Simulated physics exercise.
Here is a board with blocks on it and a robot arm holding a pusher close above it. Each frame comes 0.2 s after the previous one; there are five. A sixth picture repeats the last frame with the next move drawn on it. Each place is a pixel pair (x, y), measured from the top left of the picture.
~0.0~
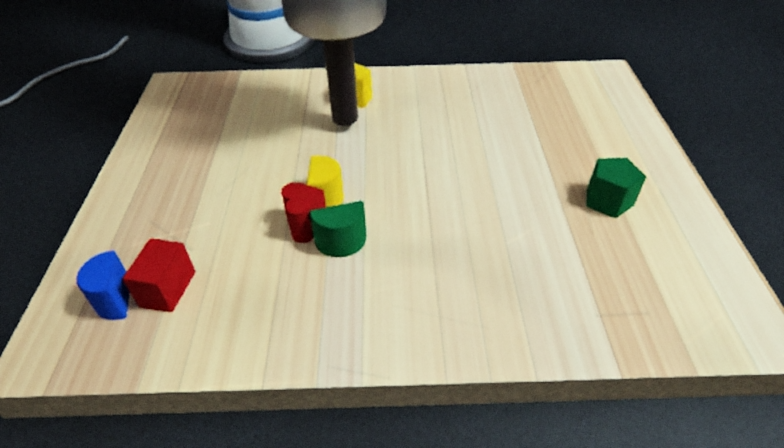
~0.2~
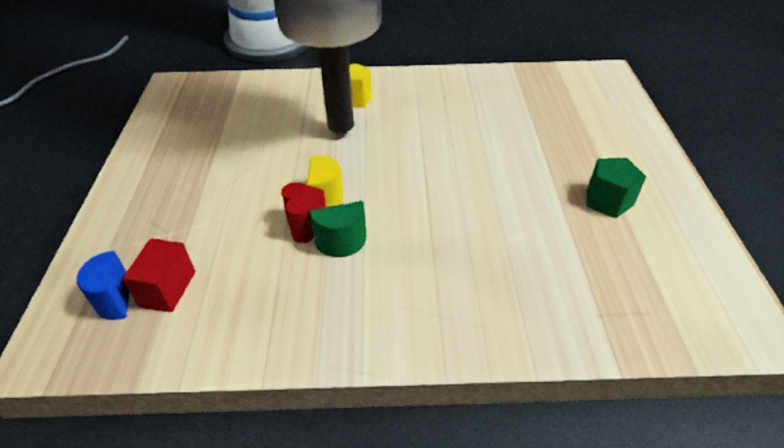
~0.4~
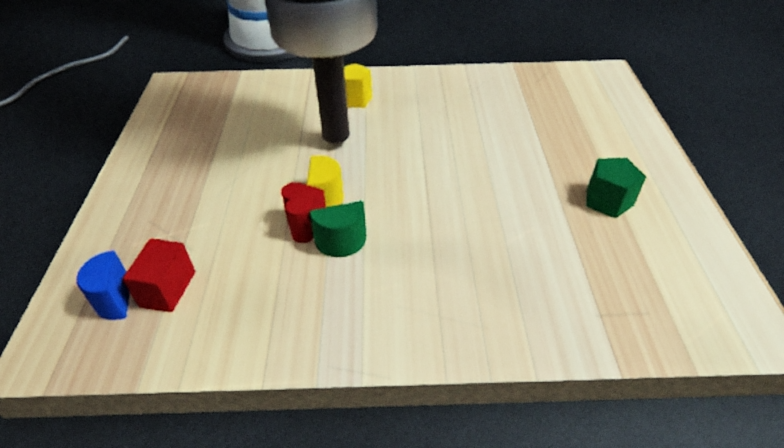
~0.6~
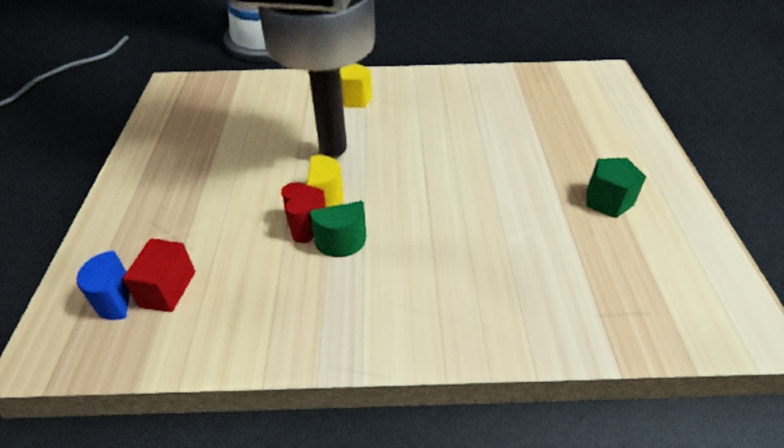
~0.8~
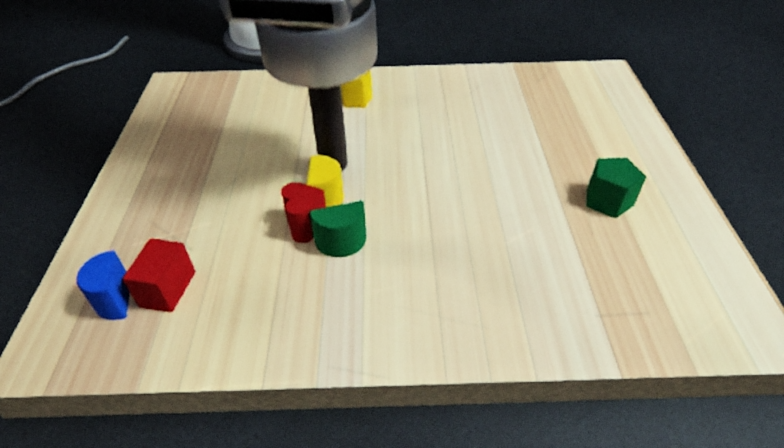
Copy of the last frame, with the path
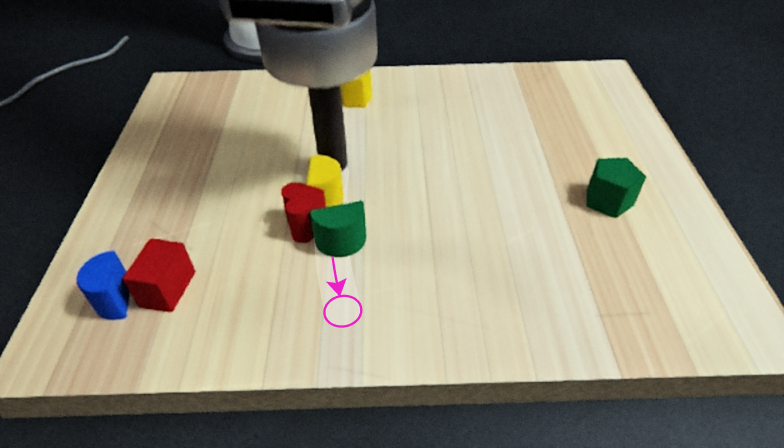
The footage shows a robot arm holding a dark pusher above a wooden board with red, yellow, green and blue blocks; the pusher moves slowly toward the viewer and slightly left, nearing the central cluster, while the blocks stay still.
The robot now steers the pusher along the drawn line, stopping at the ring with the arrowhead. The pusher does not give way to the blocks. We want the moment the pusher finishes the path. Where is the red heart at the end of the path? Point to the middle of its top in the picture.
I expect it at (236, 259).
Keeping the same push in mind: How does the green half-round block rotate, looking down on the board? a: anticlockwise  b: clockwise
a
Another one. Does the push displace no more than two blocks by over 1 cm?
Short answer: No.
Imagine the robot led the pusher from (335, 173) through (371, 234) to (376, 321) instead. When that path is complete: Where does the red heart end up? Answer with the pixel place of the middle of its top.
That would be at about pixel (281, 215).
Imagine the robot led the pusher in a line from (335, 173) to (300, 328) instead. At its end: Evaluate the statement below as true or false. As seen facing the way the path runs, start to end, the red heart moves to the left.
The statement is incorrect.
The drawn path runs from (335, 173) through (331, 212) and (333, 258) to (343, 311).
On the path given first. One third of the way, pusher at (329, 205); red heart at (270, 234); yellow half-round block at (305, 209), turned 30° clockwise; green half-round block at (339, 218), turned 30° anticlockwise.
Two thirds of the way, pusher at (332, 251); red heart at (239, 257), turned 40° clockwise; yellow half-round block at (288, 252), turned 70° clockwise; green half-round block at (353, 246), turned 40° anticlockwise.
At the end, pusher at (342, 303); red heart at (236, 259), turned 50° clockwise; yellow half-round block at (283, 268), turned 105° clockwise; green half-round block at (374, 269), turned 80° anticlockwise.
